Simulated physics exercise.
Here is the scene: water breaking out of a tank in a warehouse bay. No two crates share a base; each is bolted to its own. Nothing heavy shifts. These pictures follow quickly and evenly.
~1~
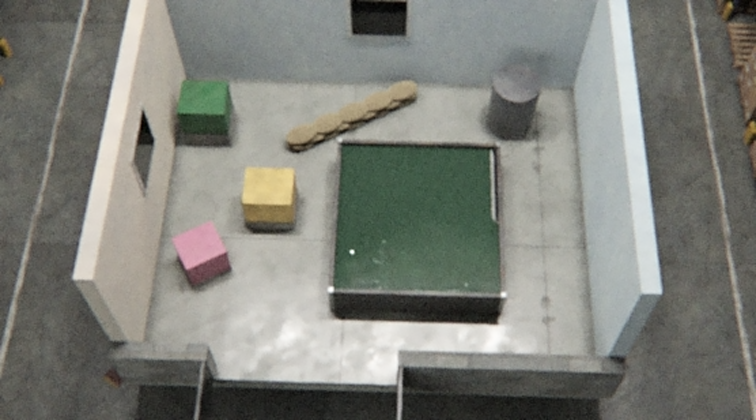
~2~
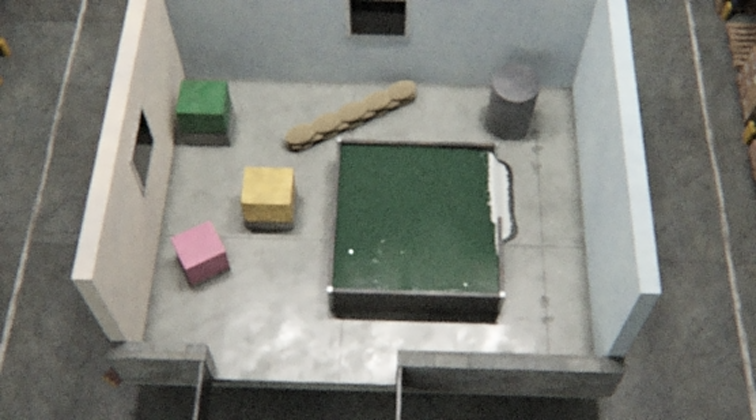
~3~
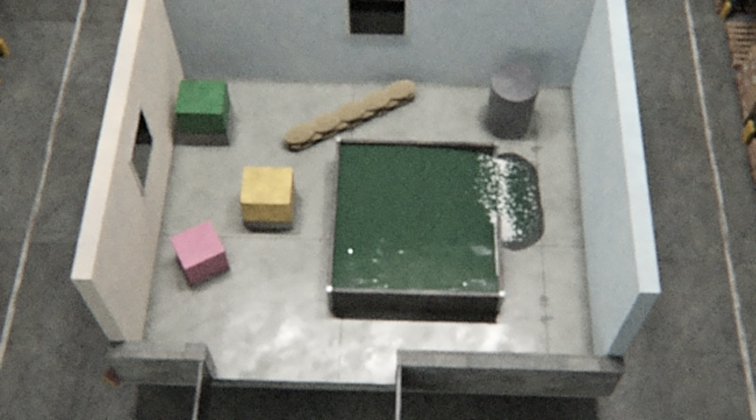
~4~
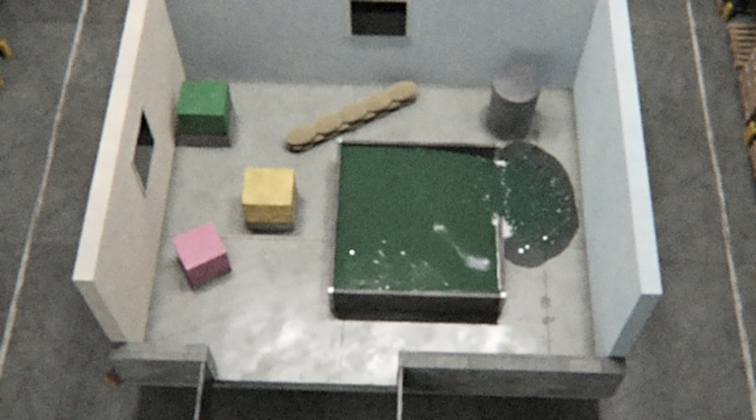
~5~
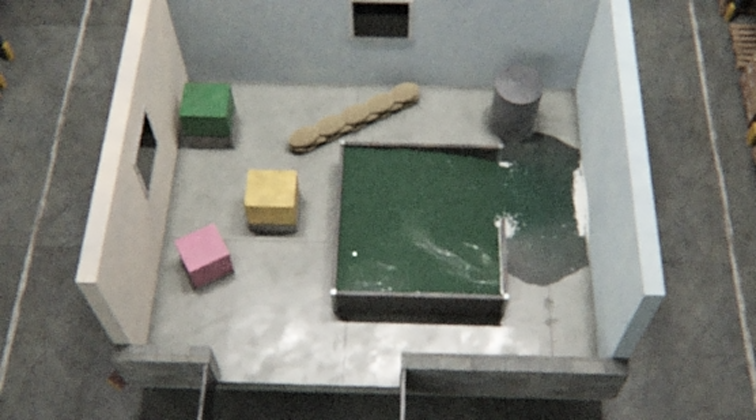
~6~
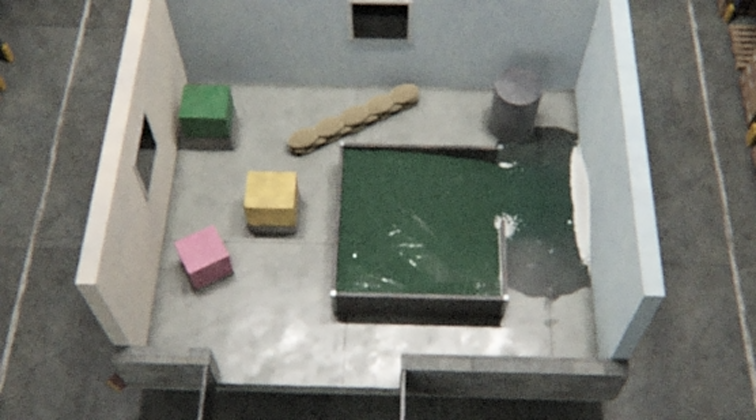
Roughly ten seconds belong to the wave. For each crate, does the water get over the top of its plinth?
The green crate stays dry; the yellow crate stays dry; the pink crate gets wet.
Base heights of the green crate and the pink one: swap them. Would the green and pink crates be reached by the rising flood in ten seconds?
In short: The green crate is reached; the pink crate is not reached.
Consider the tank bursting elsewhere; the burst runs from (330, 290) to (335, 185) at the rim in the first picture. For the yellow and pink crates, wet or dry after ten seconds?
In that case the yellow crate is flooded and the pink crate is flooded.
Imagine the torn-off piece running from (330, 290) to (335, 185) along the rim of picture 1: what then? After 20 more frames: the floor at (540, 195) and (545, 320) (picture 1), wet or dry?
Taking them in turn: Left clear, then left clear.
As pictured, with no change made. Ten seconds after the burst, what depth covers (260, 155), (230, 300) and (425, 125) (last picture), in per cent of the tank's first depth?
In turn 10, 18 and 20 in a hundred.
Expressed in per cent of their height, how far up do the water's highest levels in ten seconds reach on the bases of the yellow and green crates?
The first comes to 70 per cent and the second to 40 per cent.
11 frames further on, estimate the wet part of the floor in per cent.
30 %, roughly.
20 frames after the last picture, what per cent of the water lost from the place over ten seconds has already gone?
It comes to around 0 per cent.
A moment on, water covers 15 % of the floor; the green crate not reached, the yellow crate not reached, the pink crate not reached.
Next, water covers 30 % of the floor; the green crate not reached, the yellow crate not reached, the pink crate not reached.
Then, water covers 55 % of the floor; the green crate not reached, the yellow crate not reached, the pink crate not reached.
Later, water covers 90 % of the floor; the green crate water round its plinth, the yellow crate water round its plinth, the pink crate water round its plinth.
In the end, water covers 95 % of the floor; the green crate stayed above the water, the yellow crate stayed above the water, the pink crate was topped.
